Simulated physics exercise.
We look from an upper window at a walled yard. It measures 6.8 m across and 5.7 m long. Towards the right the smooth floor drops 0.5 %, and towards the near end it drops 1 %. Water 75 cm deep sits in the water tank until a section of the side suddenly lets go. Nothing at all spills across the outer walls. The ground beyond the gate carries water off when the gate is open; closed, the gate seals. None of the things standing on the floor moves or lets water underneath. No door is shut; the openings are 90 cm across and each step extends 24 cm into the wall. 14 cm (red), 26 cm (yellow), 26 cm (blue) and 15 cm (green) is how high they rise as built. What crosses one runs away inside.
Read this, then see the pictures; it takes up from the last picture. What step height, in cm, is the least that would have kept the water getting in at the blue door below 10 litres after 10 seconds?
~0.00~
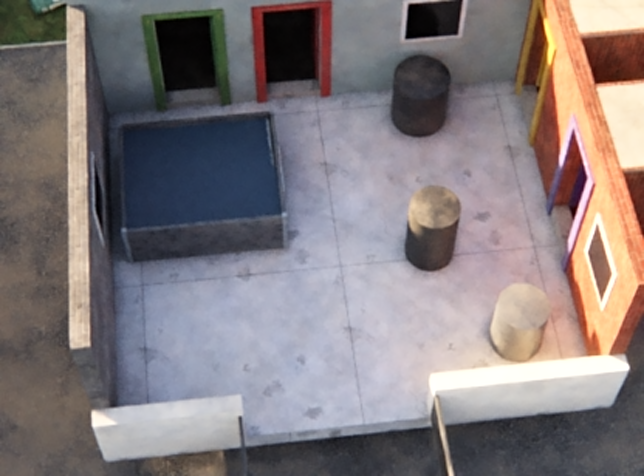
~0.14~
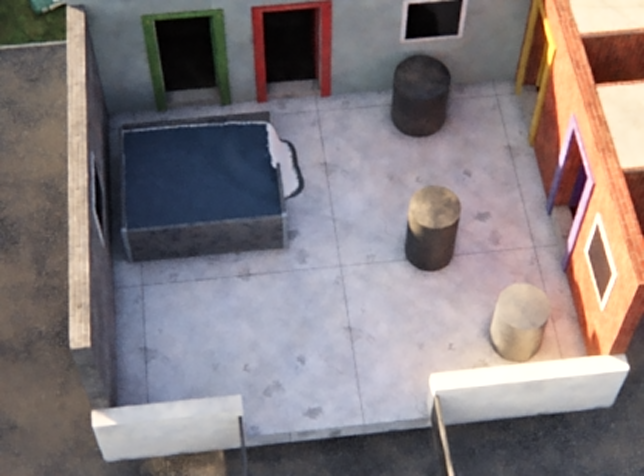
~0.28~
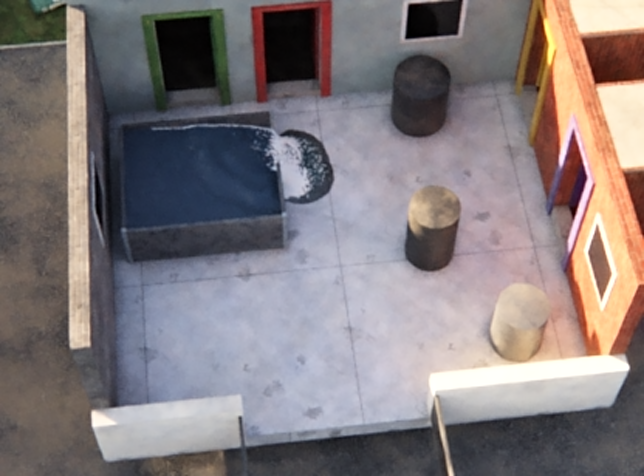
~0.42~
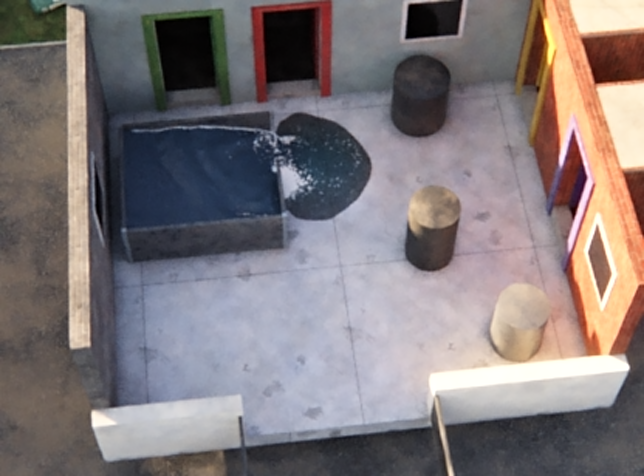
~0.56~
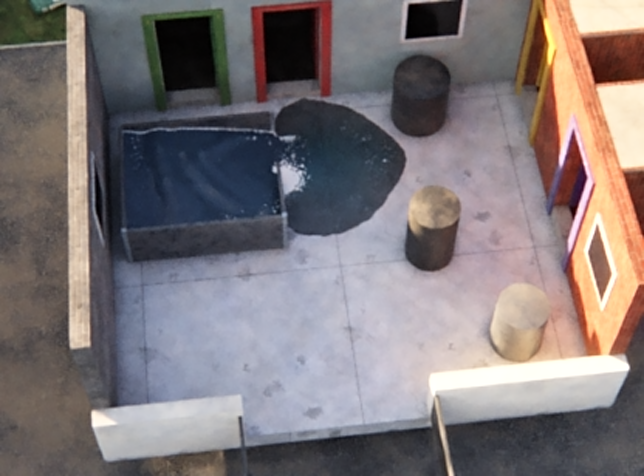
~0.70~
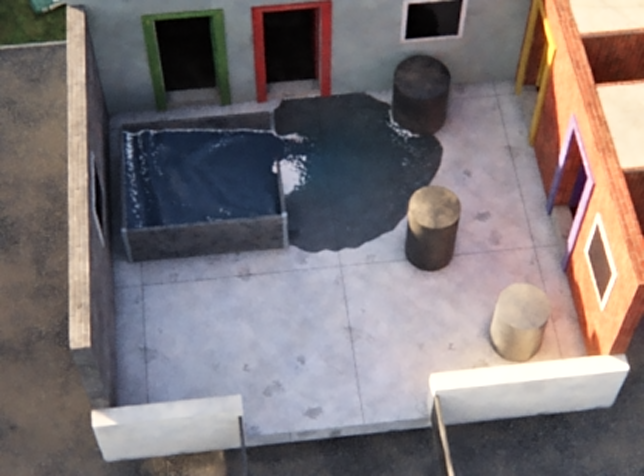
The least height is about 23 cm.
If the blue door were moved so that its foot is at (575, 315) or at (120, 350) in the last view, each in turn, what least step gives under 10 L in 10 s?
About 21 cm for the first and 9.0 cm for the second.
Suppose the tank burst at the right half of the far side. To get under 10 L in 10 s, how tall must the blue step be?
I'd say close to 10.0 cm.
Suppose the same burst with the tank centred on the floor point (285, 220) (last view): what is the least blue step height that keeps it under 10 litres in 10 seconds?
About 24 cm.
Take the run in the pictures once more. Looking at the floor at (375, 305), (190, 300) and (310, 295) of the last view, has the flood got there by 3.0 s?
So the three spots come out swamped, spared, spared, in that order.
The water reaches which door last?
The green door.
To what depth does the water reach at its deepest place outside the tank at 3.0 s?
Max depth: Around 30 cm.
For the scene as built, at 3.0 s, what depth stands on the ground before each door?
At the red door the depth is 14 cm, at yellow 16 cm, at blue 23 cm and at green 1 cm.
After 1.4 s water covers 30 % of the floor, deepest (49 cm) near (382, 95); it has not reached the blue door.
After 3.0 s water covers 40 % of the floor, deepest (30 cm) near (541, 208); 23 cm at the blue door, 1 litre in over its 26 cm step.
After 10.0 s water covers 95 % of the floor, deepest (16 cm) near (586, 384); 14 cm at the blue door, 3 litres in over its 26 cm step.
At the blue door as built, the water arrived by 1.7 s and peaked near 24 cm at 3.2 s.
Run again over the same 10 s with other heights there, 27 litres in over 19 cm, 3 litres over 25.5 cm. The limit of 10 litres is kept from about 23 cm up.
